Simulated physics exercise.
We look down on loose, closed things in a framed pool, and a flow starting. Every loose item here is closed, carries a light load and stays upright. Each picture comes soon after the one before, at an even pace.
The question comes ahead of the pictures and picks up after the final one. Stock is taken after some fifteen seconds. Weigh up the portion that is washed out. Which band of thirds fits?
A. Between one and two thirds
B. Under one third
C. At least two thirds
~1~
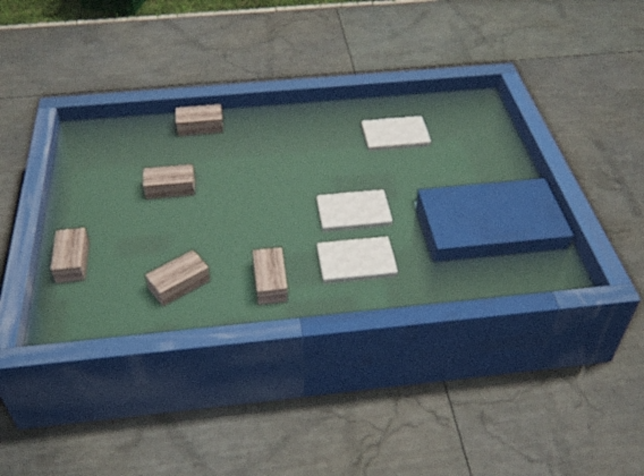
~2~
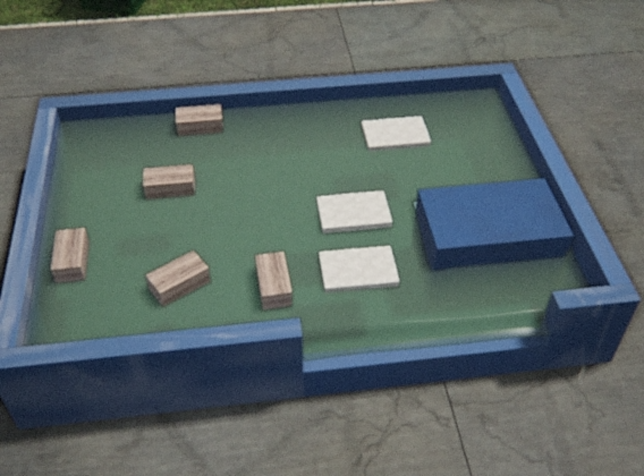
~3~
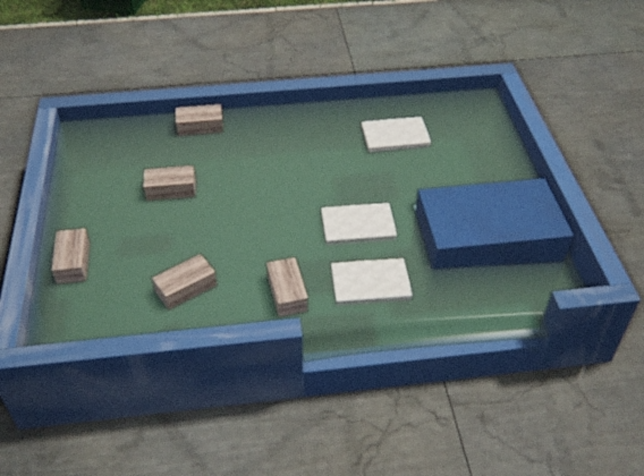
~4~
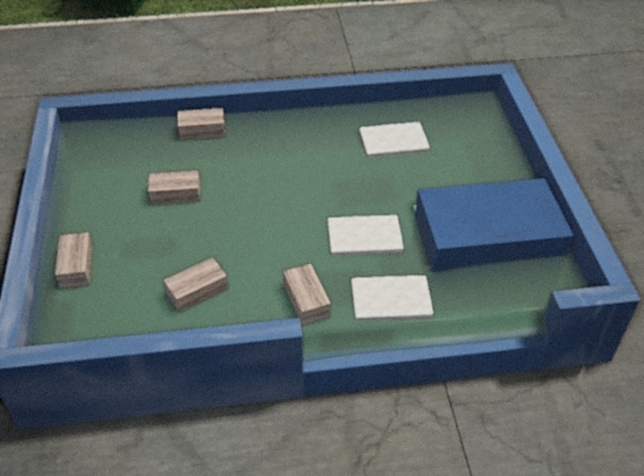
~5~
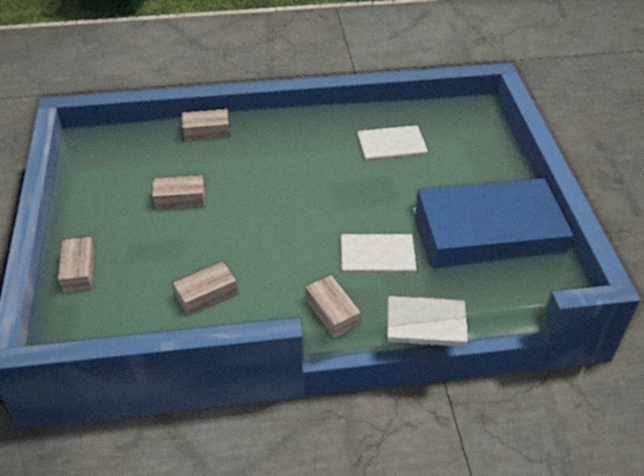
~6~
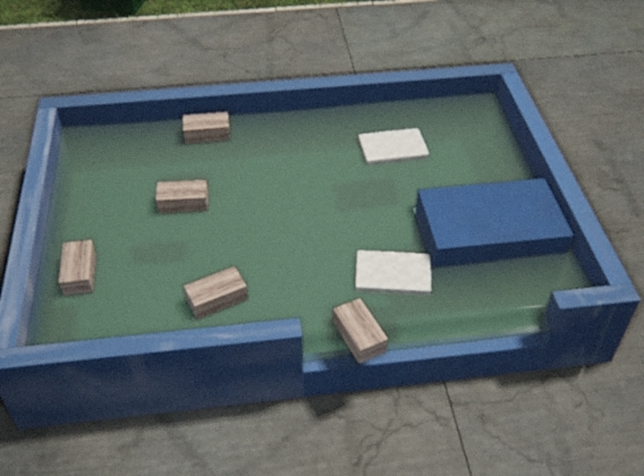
A, between one and two thirds.
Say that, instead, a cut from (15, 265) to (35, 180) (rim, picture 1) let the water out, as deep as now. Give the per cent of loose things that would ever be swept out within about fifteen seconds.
Estimated share: Around 10 %.
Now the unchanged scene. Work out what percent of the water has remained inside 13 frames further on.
Close to 70 percent of it stays.
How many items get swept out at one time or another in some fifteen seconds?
By my reckoning the answer is 3.
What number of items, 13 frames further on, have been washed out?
My count is 3.
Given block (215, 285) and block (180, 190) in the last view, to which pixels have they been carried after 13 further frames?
Tops end up close to (352, 303) and (210, 216) respectively.
A moment on, 2 of 8 are out; 6 afloat.
Next, 3 of 8 are out; 5 afloat.
Later, 3 of 8 are out; 5 afloat.
In the end, 3 of 8 are out; 5 afloat.
